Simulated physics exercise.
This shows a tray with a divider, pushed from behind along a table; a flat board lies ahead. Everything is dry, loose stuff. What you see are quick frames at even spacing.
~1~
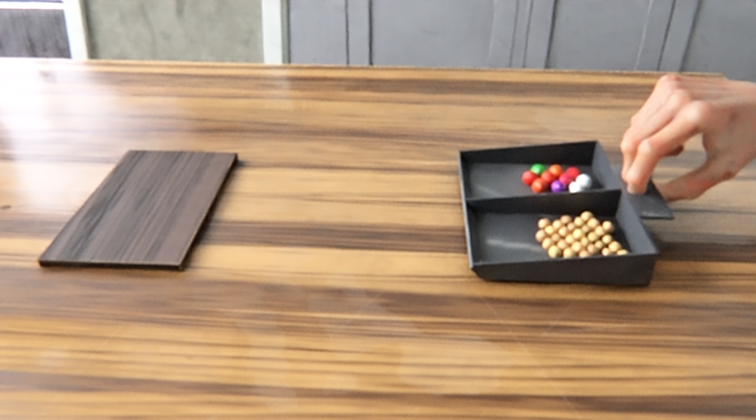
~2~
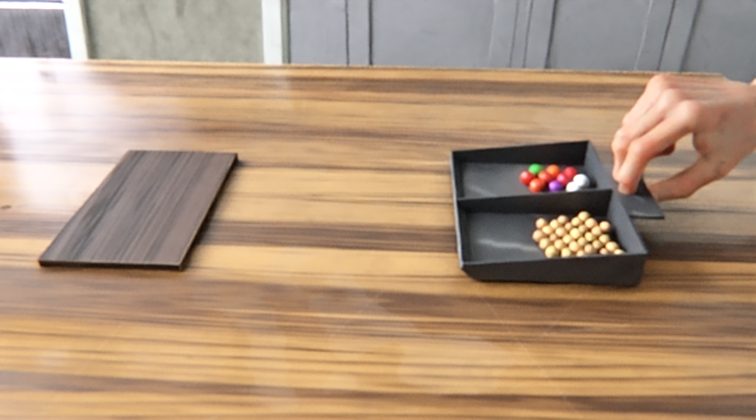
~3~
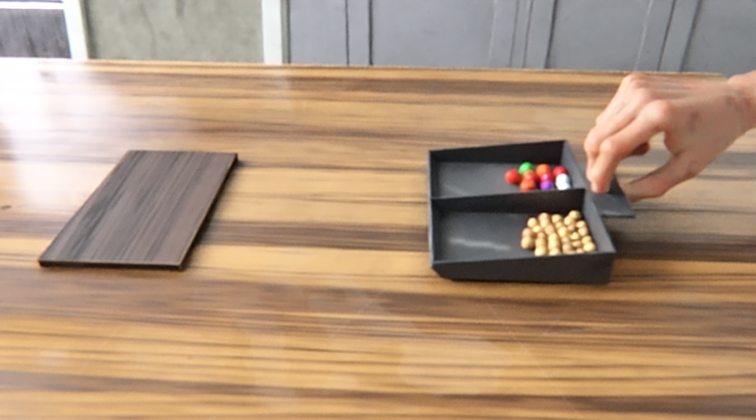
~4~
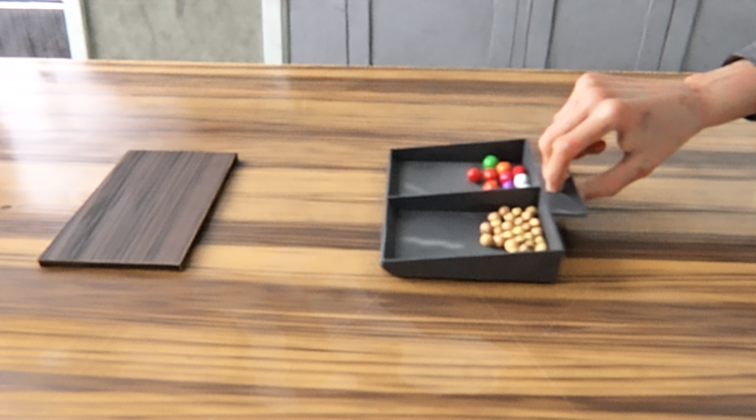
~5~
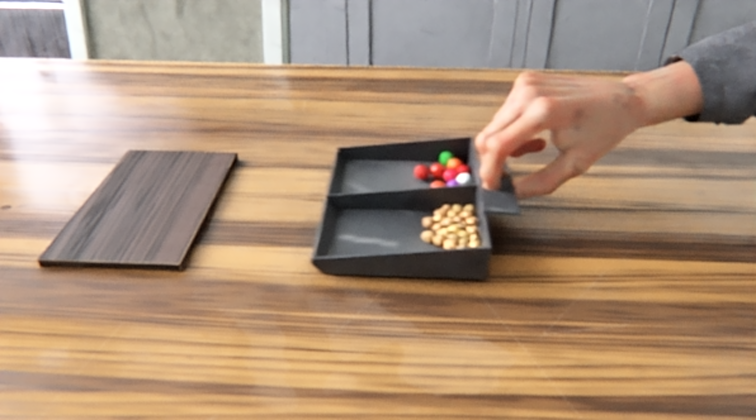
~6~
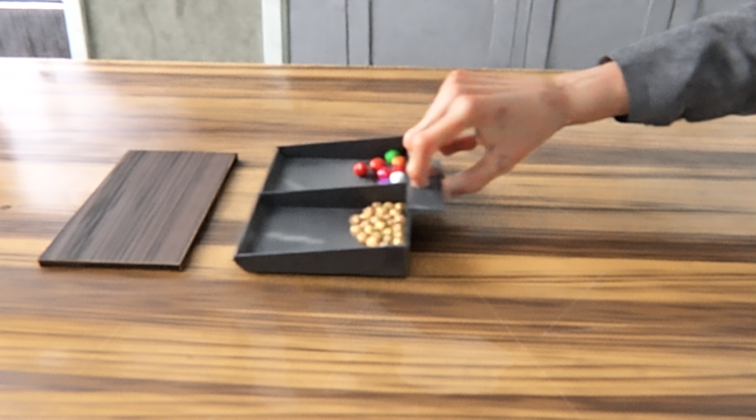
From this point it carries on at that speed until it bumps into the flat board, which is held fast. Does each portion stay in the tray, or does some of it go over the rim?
In the end, the front portion tips some over the rim; the back portion tips some over the rim.
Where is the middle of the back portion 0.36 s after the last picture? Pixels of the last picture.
I'd mark it somewhere close to (186, 169).
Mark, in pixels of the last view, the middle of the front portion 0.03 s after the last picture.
I'd mark it somewhere close to (343, 228).
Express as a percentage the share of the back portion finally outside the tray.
Something like 60 per cent, roughly.
Then, 0.03 s later than the last frame, tray still sliding, front rim near (228, 196); front portion all inside; back portion all inside.
Then, 0.15 s later than the last frame, tray stopped at the flat board; front portion roughly a third out of the tray; back portion all inside, moved towards the front rim.
Then, 0.36 s later than the last frame, tray stopped at the flat board; front portion roughly half out of the tray; back portion roughly two thirds out of the tray.
When it is over, tray stopped at the flat board; front portion roughly half out of the tray; back portion roughly two thirds out of the tray.
